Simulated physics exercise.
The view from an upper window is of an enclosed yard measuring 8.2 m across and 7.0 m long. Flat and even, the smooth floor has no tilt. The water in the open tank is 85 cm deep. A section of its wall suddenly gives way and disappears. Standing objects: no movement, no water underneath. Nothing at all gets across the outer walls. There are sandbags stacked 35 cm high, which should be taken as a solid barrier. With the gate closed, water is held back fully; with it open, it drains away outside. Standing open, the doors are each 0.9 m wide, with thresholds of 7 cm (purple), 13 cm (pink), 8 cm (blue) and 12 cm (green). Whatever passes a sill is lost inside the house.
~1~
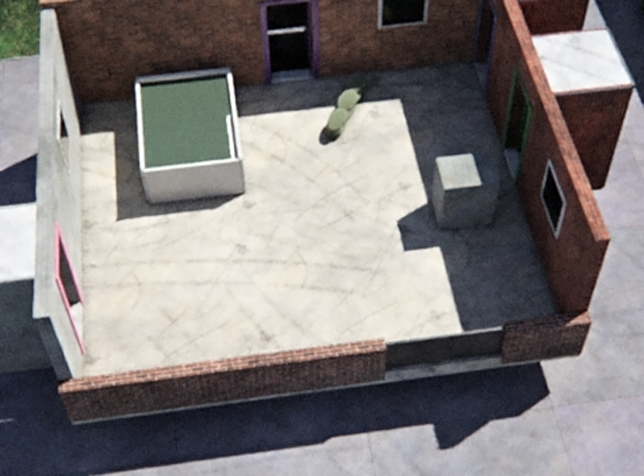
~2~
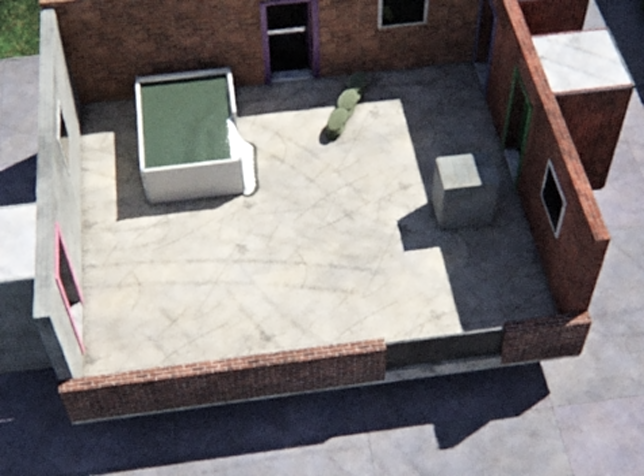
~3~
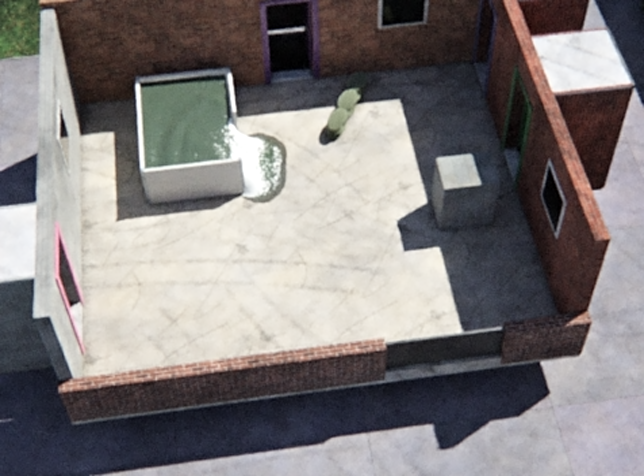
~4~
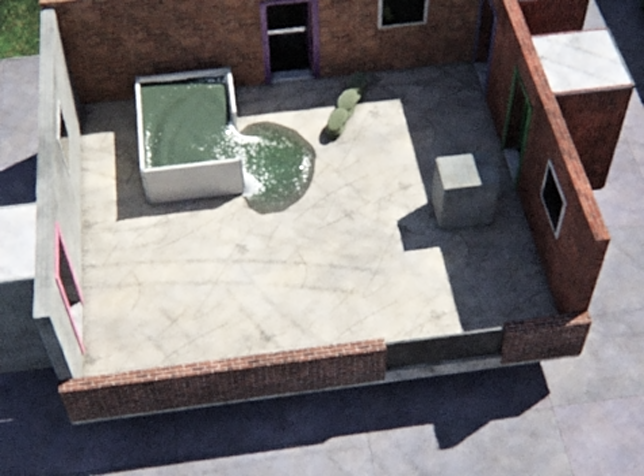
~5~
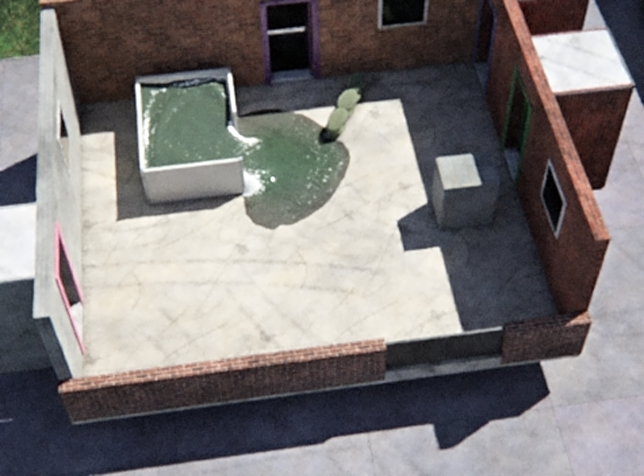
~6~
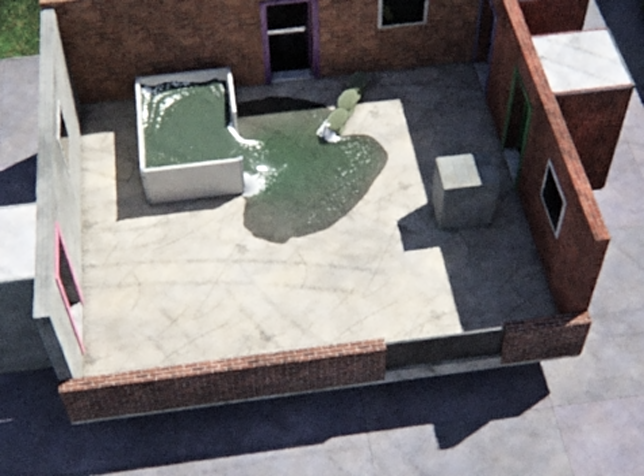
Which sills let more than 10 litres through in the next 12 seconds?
One by one: The purple door will see too much water come in. The pink door will see an amount within the limit come in. The blue door will see too much water come in. The green door will see too much water come in.
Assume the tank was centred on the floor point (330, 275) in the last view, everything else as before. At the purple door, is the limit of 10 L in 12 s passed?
Lab note: Purple door limit not exceeded.
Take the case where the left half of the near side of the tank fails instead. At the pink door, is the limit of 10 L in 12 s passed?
Measured against that limit, the pink door goes beyond it.
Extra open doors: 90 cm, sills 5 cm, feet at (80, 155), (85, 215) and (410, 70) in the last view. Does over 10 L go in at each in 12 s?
The first one doesn't reach it, the second one doesn't reach it, and the third one exceeds it.
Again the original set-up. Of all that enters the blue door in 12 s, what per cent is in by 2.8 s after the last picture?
I'd say close to 20 percent.
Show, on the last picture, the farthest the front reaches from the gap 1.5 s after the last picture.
Somewhere near pixel (519, 281).
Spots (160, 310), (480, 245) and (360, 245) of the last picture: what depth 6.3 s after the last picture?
Reading - approx. 0 / 9 / 2 cm.
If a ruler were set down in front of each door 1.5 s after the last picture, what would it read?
Depths: Purple door 10 cm, pink door 0 cm, blue door 3 cm, green door 33 cm.
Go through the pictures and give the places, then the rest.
The open tank at (188, 120) is whole and still, 85 cm deep, in the first frame.
The front is at (246, 195), 0.7 m from the gap at (238, 158); 0.2 m2 of floor is under water; 85 cm left at the back of the open tank, in the second frame.
The front is at (269, 197), 1.0 m from the gap at (239, 159); 1.1 m2 of floor is under water; 85 cm left at the back of the open tank, in the third frame.
The front is at (311, 152), 1.5 m from the gap at (239, 160); 2.4 m2 of floor is under water; 80 cm left at the back of the open tank, in the fourth frame.
Water pours out at (239, 159) and has run 2.1 m, to (346, 157); typically 7 cm deep outside, 72 cm at the open tank's back, in the fifth frame.
The front is at (383, 155), 2.8 m from the gap at (239, 159); 6.6 m2 of floor is under water; 73 cm left at the back of the open tank, in the sixth frame.
Then, 0.7 s after the last picture water covers 30 % of the floor and is deepest (43 cm) near (250, 176); purple door 6 cm at the sill, 0 L in, pink door not reached, blue door not reached, green door 9 cm at the sill, 0 L in.
Then, 1.5 s after the last picture water covers 45 % of the floor and is deepest (32 cm) near (327, 139); purple door 10 cm at the sill, 1 L in, pink door not reached, blue door 3 cm at the sill, 0 L in, green door 33 cm at the sill, 64 L in.
Then, 2.8 s after the last picture water covers 55 % of the floor and is deepest (31 cm) near (556, 328); purple door 9 cm at the sill, 12 L in, pink door not reached, blue door 15 cm at the sill, 12 L in, green door 24 cm at the sill, 214 L in.
Then, 6.3 s after the last picture water covers 70 % of the floor and is deepest (15 cm) near (453, 194); purple door 7 cm at the sill, 22 L in, pink door not reached, blue door 11 cm at the sill, 54 L in, green door 14 cm at the sill, 280 L in.
Then, 11.3 s after the last picture water covers 95 % of the floor and is deepest (12 cm) near (127, 394); purple door 5 cm at the sill, 25 L in, pink door 7 cm at the sill, 0 L in, blue door 8 cm at the sill, 68 L in, green door 6 cm at the sill, 284 L in.
